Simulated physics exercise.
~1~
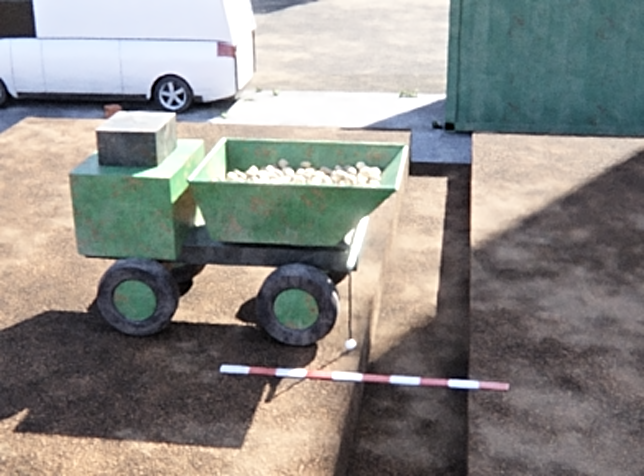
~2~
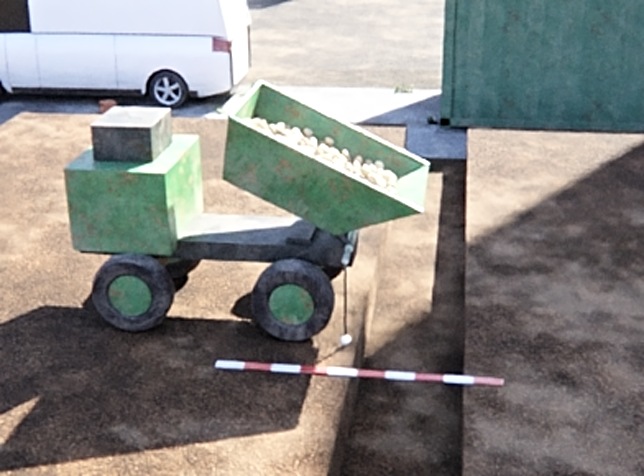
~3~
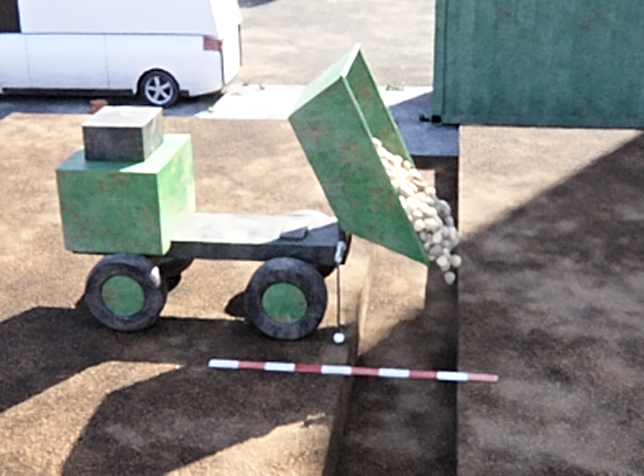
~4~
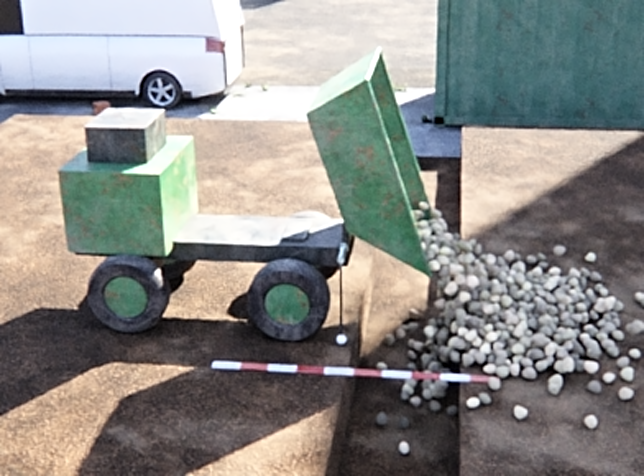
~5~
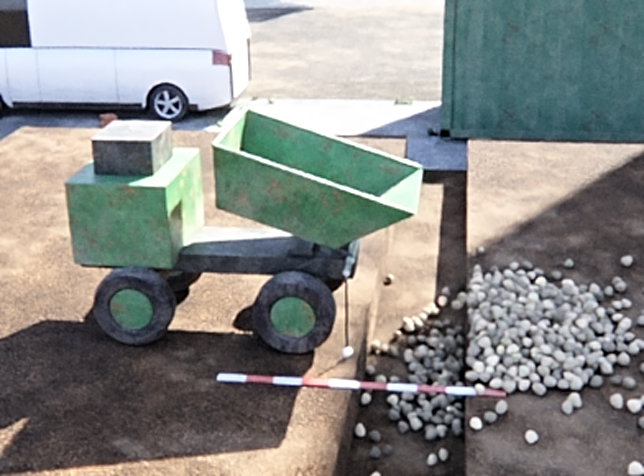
Green dumper tipping its skip and spilling rounded stones into and mostly beyond a trench, then partly lowering the empty skip.
